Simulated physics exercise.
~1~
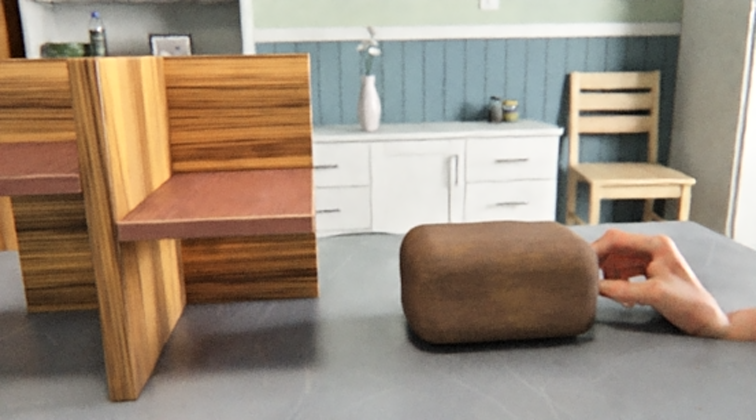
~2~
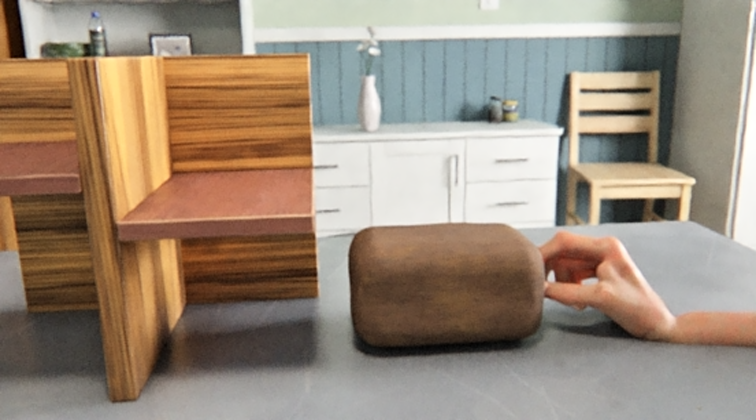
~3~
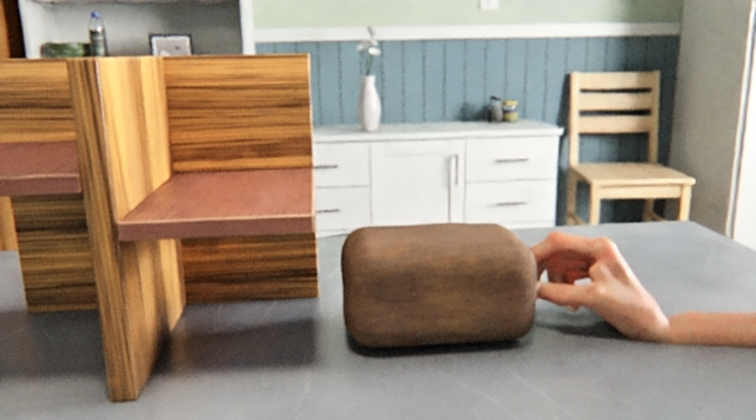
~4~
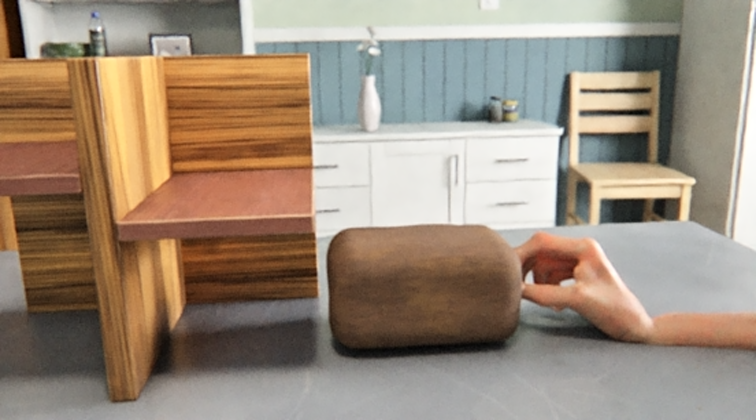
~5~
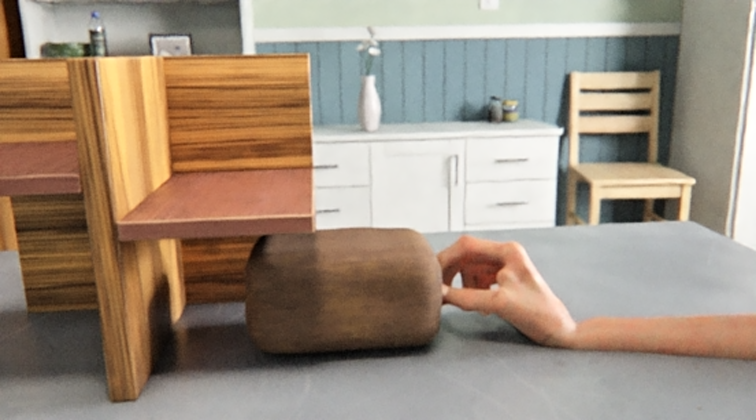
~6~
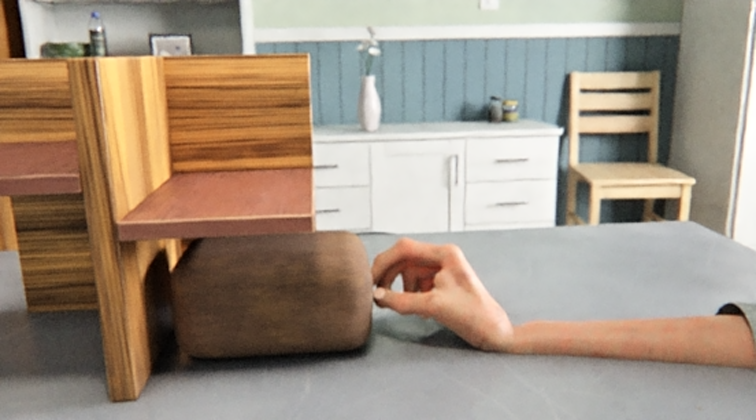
At first, a rounded brown loaf-shaped block sits on a grey tabletop, with a hand at its right end and a wooden structure with low reddish shelves standing to the left. The hand pushes the block left across the table, closing much of the gap. It nudges the block a little farther, then slides it up to the opening, where its left end passes beneath the shelf. The push continues and the forearm stretches into view behind the hand. Finally, the block rests mostly under the shelf, having cleared it, with the fingers still at its right end.
